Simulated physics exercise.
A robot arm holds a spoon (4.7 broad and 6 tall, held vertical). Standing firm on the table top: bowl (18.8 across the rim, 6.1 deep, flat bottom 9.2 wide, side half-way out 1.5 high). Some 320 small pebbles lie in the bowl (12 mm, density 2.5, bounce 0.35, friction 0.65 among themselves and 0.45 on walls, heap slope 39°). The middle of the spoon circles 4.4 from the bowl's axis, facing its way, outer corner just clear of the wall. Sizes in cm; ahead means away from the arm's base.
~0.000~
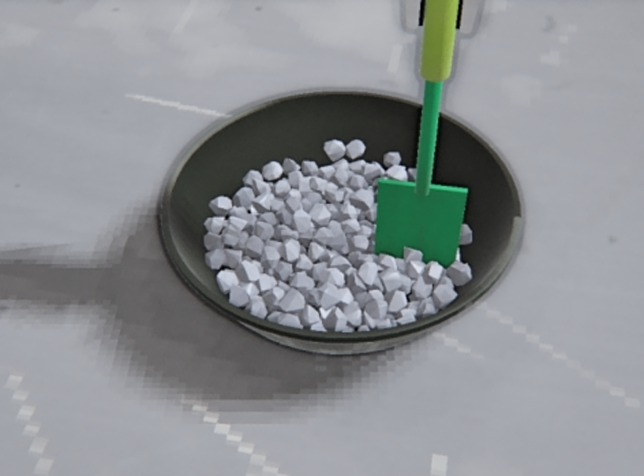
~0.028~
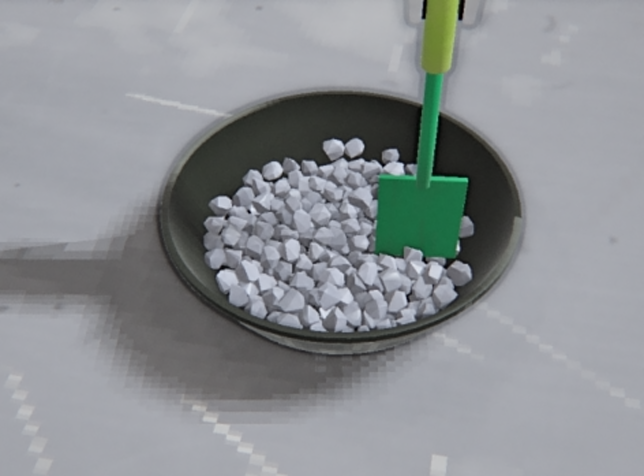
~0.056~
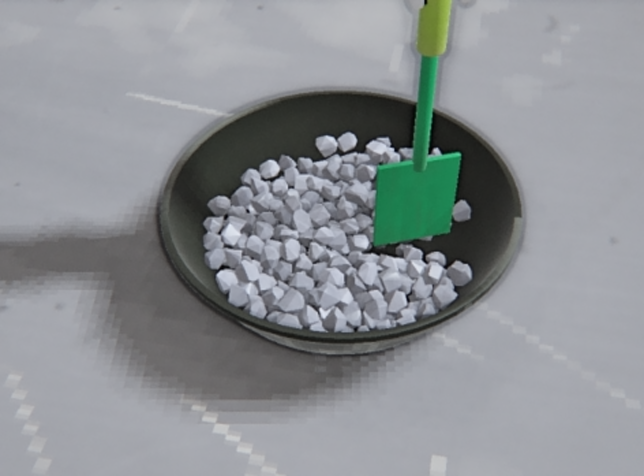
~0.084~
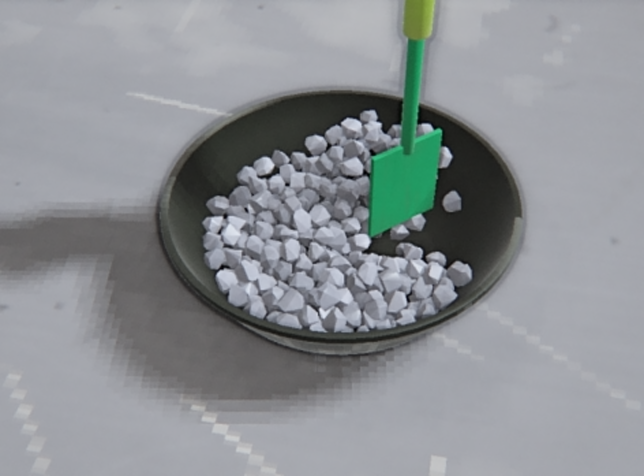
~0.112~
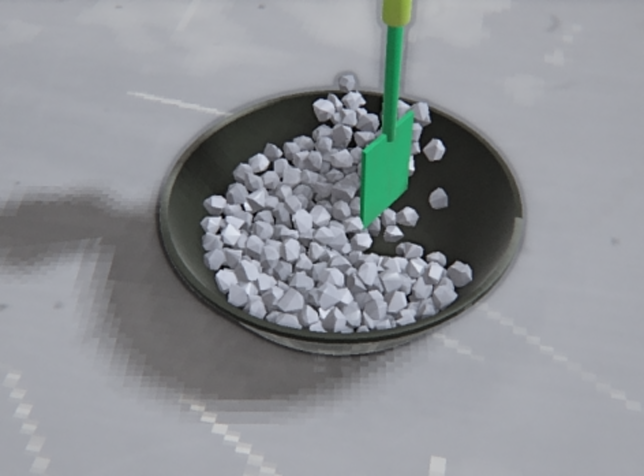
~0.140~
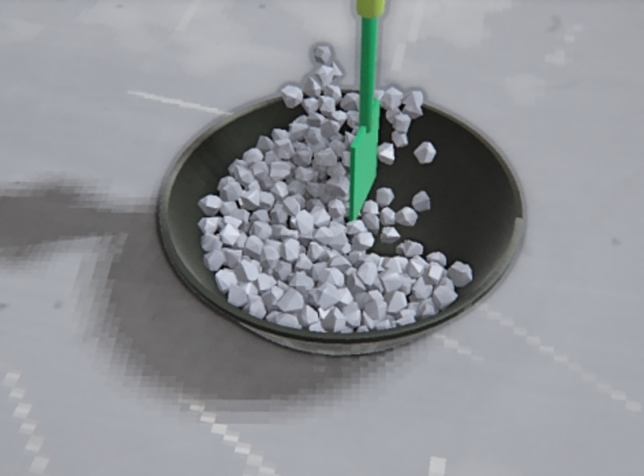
On a pale grey, faintly marked surface seen from above at an angle, the view stays still. A dark, wide bowl holds a heap of small light-grey stones, with a flat green blade on a yellow-green handle upright at its right side. The tool sweeps leftward and toward the far side, turning edge-on, and pushes stones up the far wall and above the rim.
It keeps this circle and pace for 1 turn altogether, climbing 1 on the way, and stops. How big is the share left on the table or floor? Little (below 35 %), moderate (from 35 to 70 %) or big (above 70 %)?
Answer: Little; below 35 % of the small pebbles finish on the table or floor.
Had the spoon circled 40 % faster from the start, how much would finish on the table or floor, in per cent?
Then about 35 per cent.
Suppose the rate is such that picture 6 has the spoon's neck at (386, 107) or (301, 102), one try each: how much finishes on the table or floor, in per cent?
Some 15 and 40 per cent.
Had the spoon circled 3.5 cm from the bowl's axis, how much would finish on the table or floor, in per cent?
In that case some 15 per cent.
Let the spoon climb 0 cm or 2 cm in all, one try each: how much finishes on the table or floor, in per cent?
Some 20 and 20 per cent.
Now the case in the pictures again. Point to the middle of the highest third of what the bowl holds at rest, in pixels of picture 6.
Around (410, 201).
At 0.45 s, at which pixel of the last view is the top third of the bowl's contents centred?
At about (411, 287).
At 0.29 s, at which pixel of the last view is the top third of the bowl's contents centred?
Around (232, 238).
By 0.29 s, 188° round, highest piece 9 above the table; 289 in the bowl, 7 on the table or floor, 22 in flight or on the tool.
By 0.45 s, 293° round, highest piece 10 above the table; 258 in the bowl, 37 on the table or floor, 23 in flight or on the tool.
By 0.73 s, 0° round, highest piece 6 above the table; 236 in the bowl, 82 on the table or floor.
By 1.43 s, 0° round, highest piece 6 above the table; 236 in the bowl, 82 on the table or floor.
Final count, 236 in the bowl, 82 on the table or floor. That is 26 % on the table or floor.
